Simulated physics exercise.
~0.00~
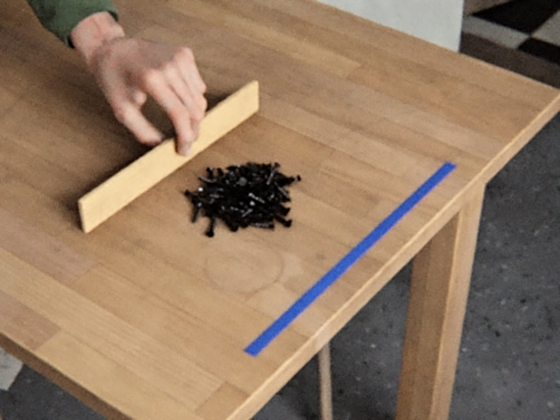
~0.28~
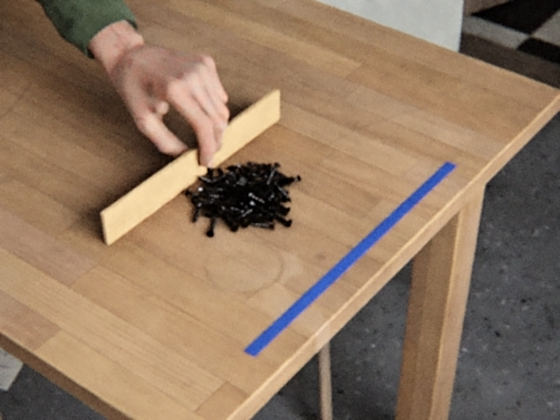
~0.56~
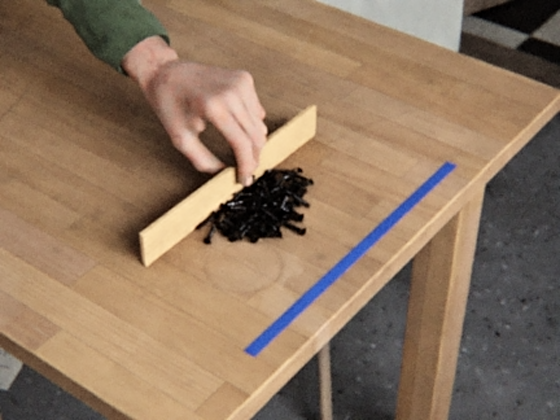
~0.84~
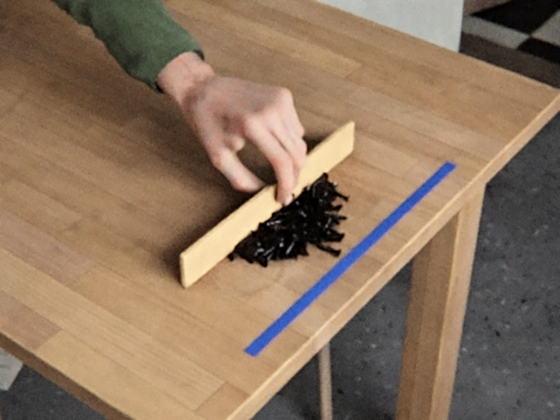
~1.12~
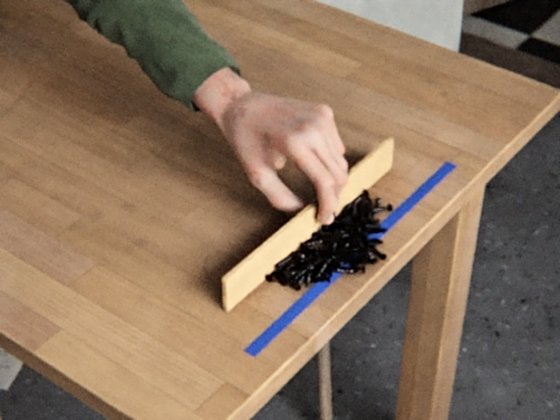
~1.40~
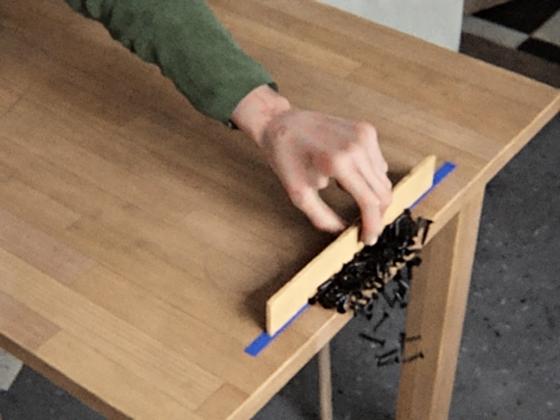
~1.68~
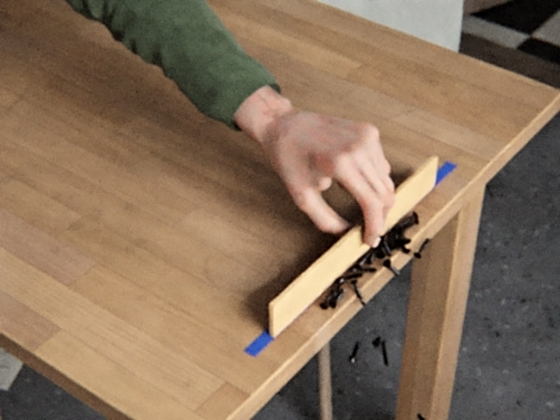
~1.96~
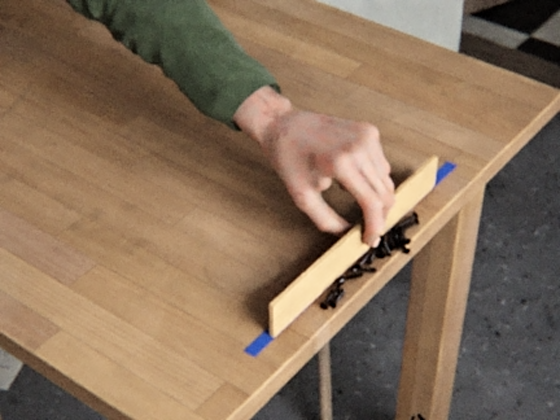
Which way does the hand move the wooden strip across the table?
It moves the strip to the right, and toward the near edge of the table where the blue tape is.
